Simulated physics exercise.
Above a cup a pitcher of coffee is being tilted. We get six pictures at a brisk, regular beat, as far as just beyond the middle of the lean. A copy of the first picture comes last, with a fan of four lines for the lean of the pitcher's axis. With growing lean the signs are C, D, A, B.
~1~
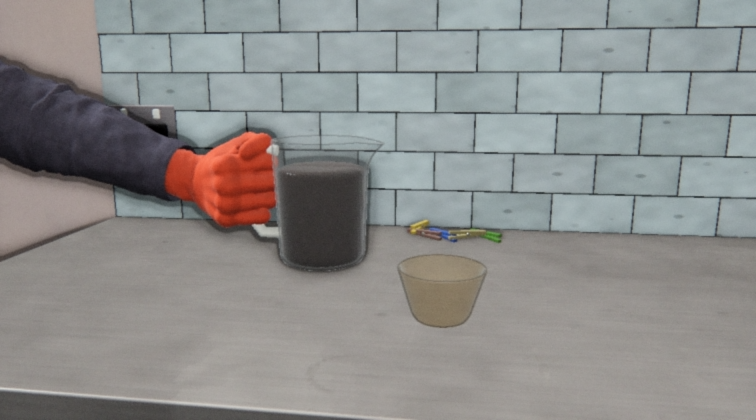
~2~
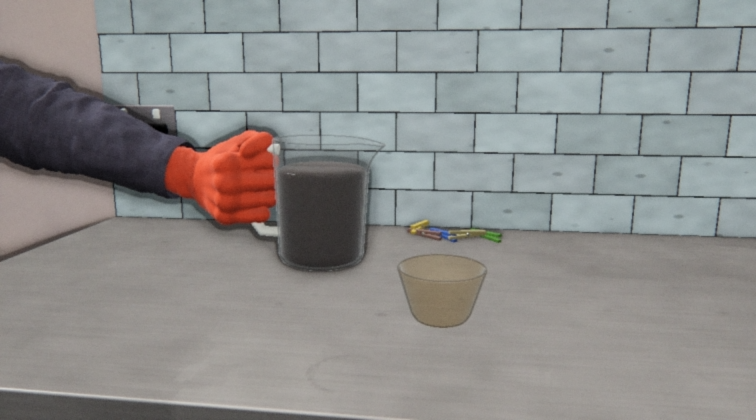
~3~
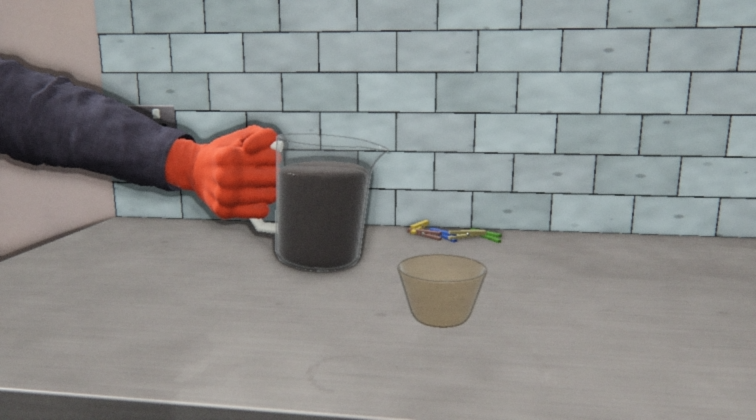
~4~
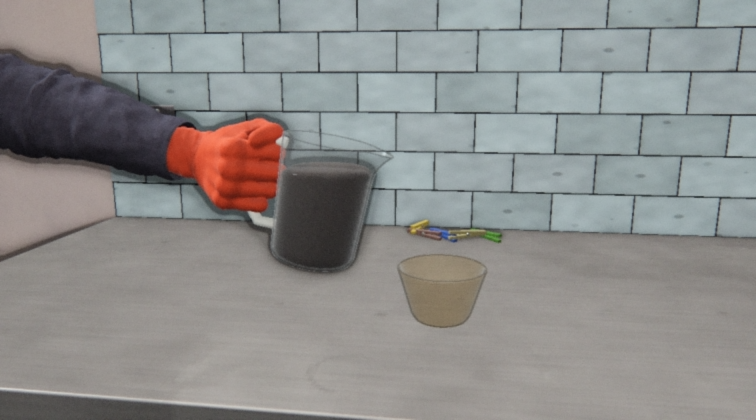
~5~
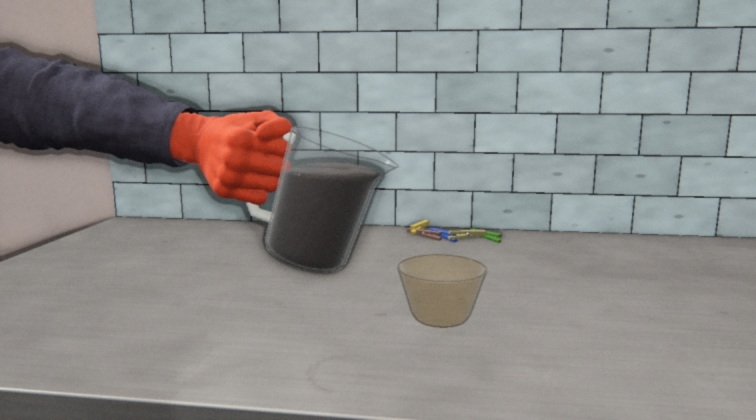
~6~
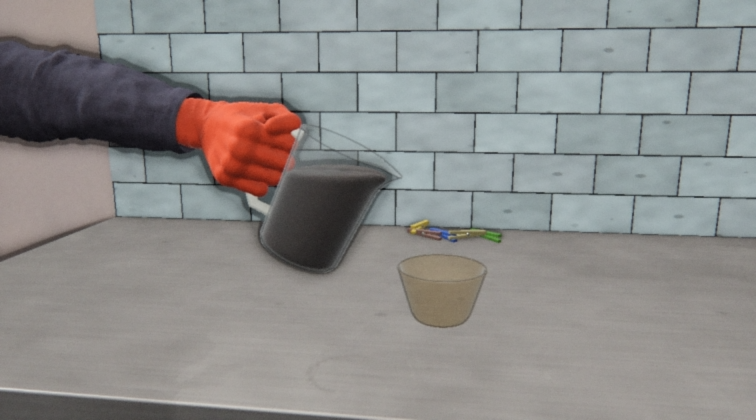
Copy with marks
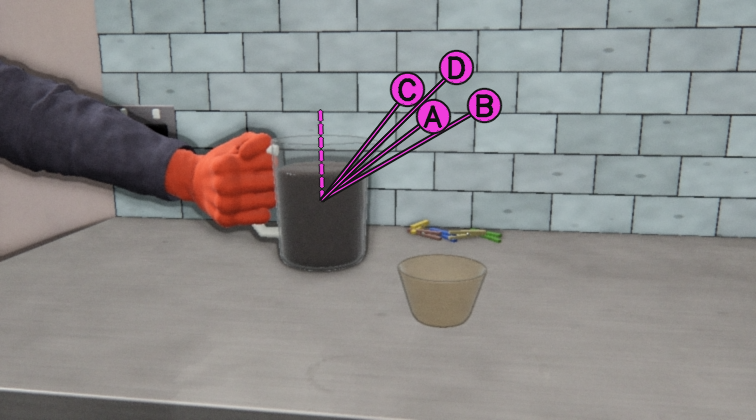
We see an orange-gloved hand holding a glass pitcher of dark liquid by its handle, behind and left of a small tan cup on a gray counter; the pitcher starts upright, then gradually tilts to the right.
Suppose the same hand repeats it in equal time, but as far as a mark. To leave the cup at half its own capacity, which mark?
It is A.
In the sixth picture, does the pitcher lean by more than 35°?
No, it does not.
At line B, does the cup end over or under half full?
Over half.
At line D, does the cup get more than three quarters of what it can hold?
No.
In magenta, A at (419, 126); B at (470, 114); C at (398, 103); D at (444, 79).
With A, the cup ends with about 46 % of what it can hold; 3 % of the coffee is spilt.
With B, the cup ends with about 67 % of what it can hold; 4 % of the coffee is spilt.
With C, the cup ends with about 14 % of what it can hold.
With D, the cup ends with about 28 % of what it can hold.
